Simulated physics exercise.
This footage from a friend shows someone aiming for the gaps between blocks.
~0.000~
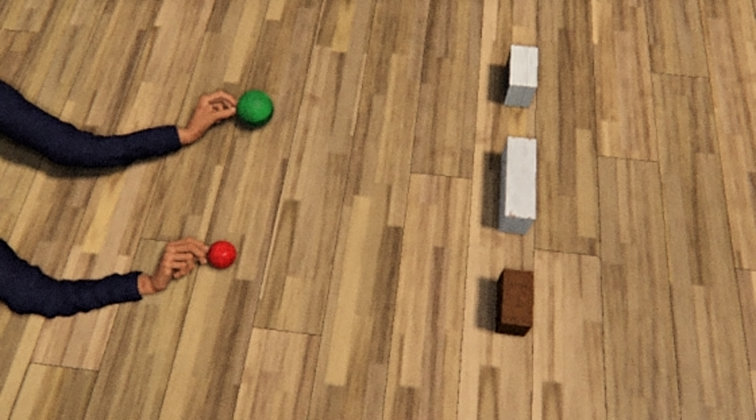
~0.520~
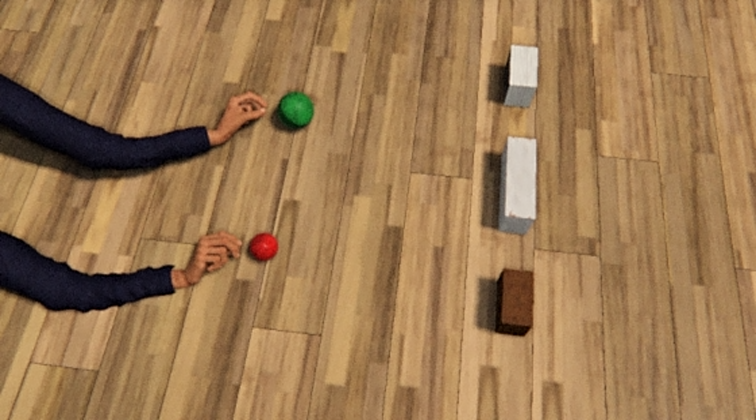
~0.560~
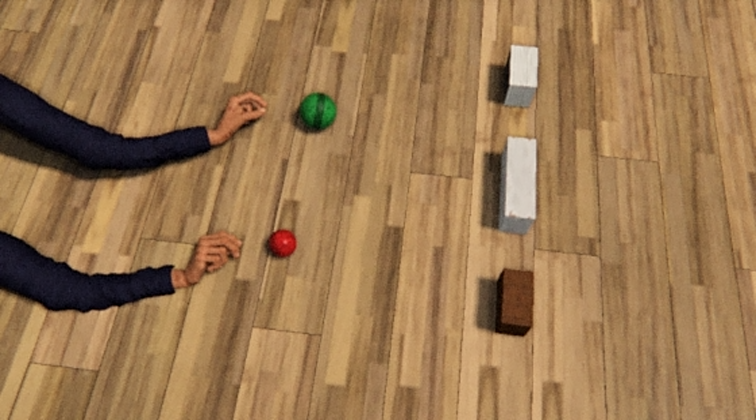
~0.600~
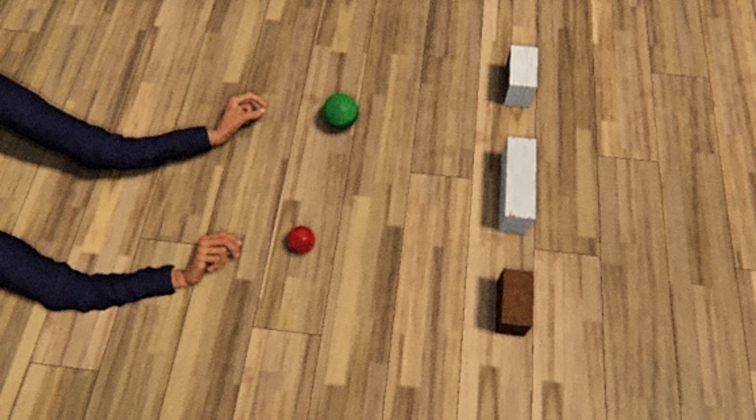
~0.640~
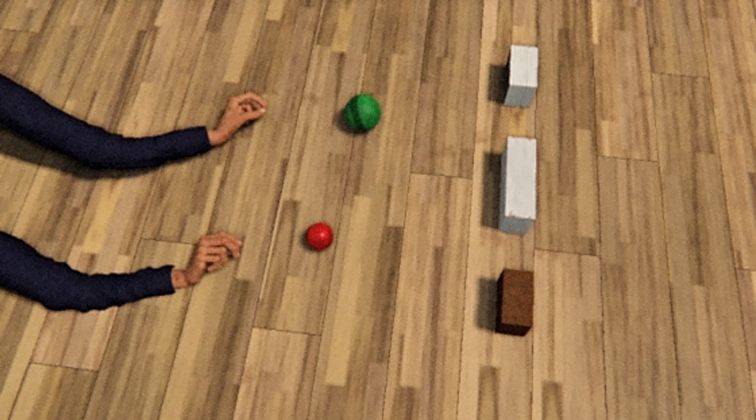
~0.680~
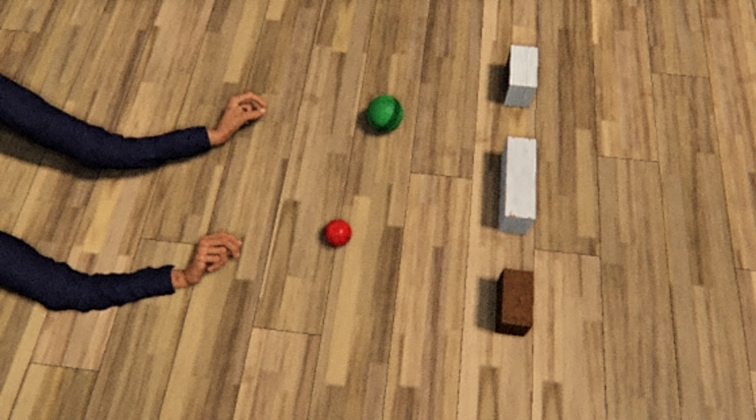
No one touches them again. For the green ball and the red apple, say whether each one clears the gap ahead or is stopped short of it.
Green ball: Clears it; red apple: Stopped short.
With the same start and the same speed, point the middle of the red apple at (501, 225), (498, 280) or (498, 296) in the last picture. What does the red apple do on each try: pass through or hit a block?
First target: It is blocked. Second: It is blocked. Third: It is blocked.
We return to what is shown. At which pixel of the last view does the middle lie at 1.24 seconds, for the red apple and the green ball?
The first sits near (477, 183) and the second near (696, 125).
Around 1.24 s, green ball heading on near (696, 125); red apple coming back near (477, 183).
Finally (2.3 s), the green ball passes through its gap; the red apple hits a block.
